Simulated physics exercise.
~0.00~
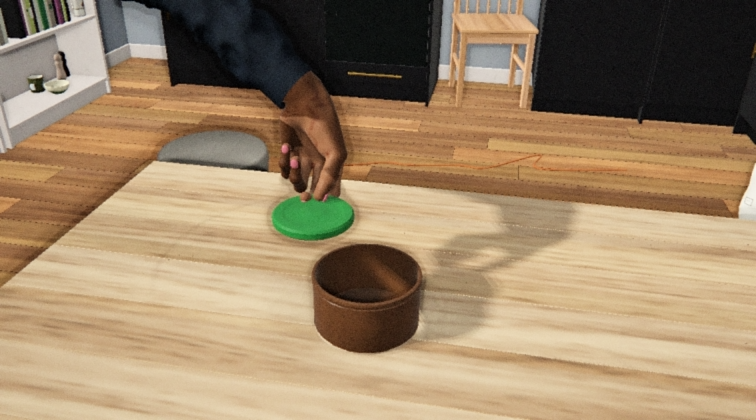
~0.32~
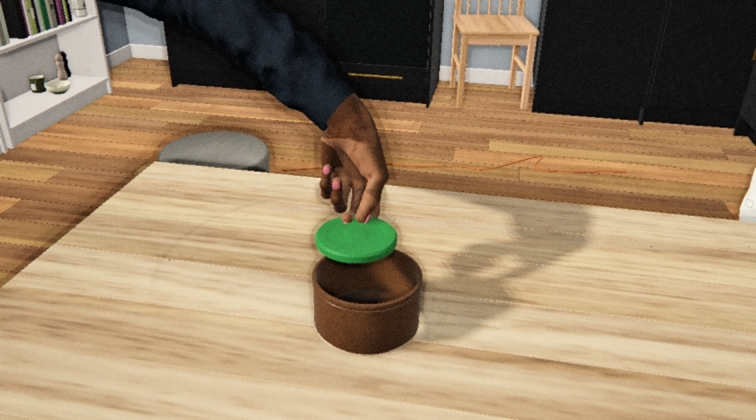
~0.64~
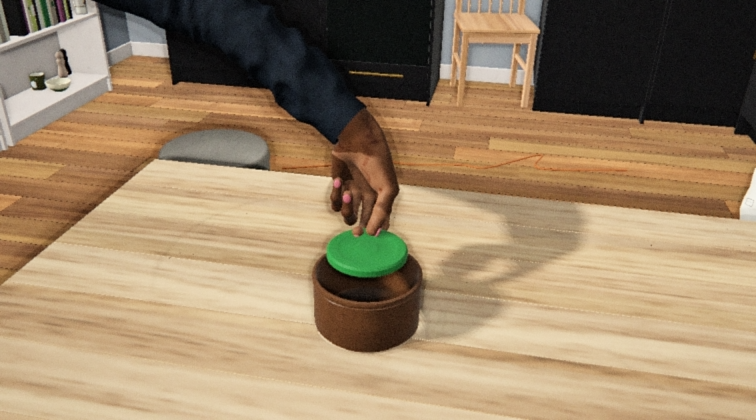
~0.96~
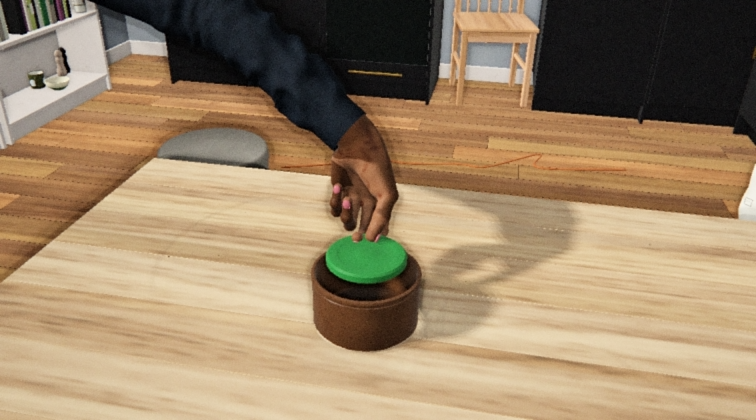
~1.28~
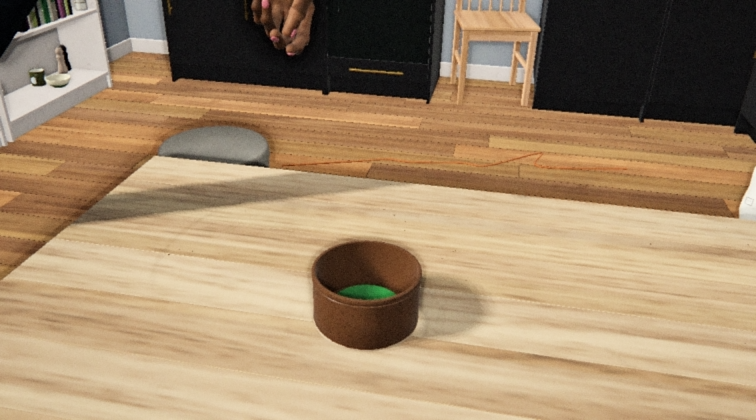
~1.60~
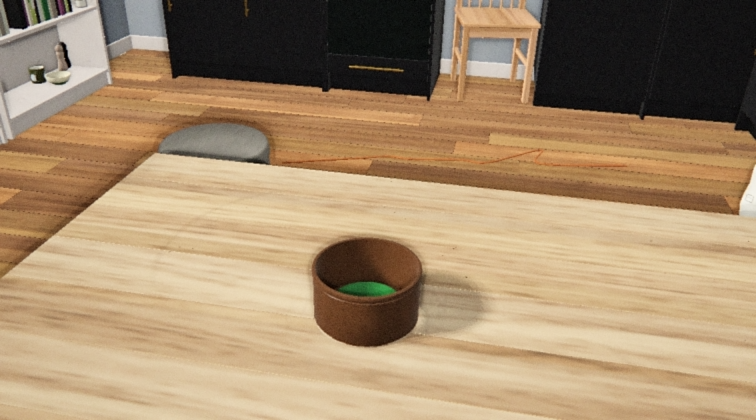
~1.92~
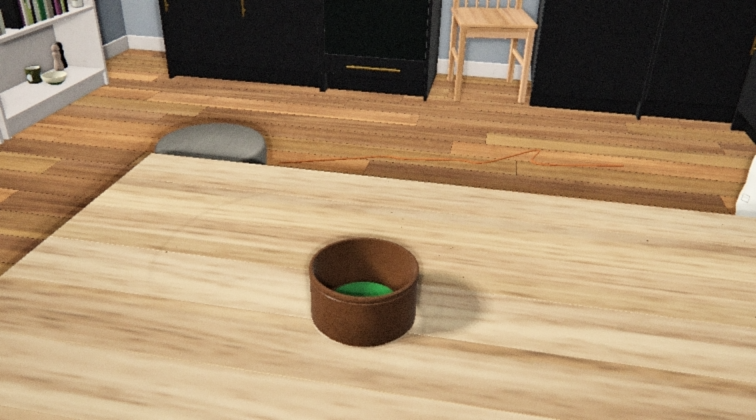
The clip opens on a pale wooden table in a room with dark cabinets and a wooden chair, where a hand in a dark sleeve holds a green disc just behind a round brown bowl. The hand carries the disc to the right and toward the viewer until it is over the bowl's opening. It then lowers the disc to the rim. The hand lets go and draws back toward the upper left, and the disc drops inside. At the end, the hand is gone and the green disc lies still within the brown bowl, below its rim.
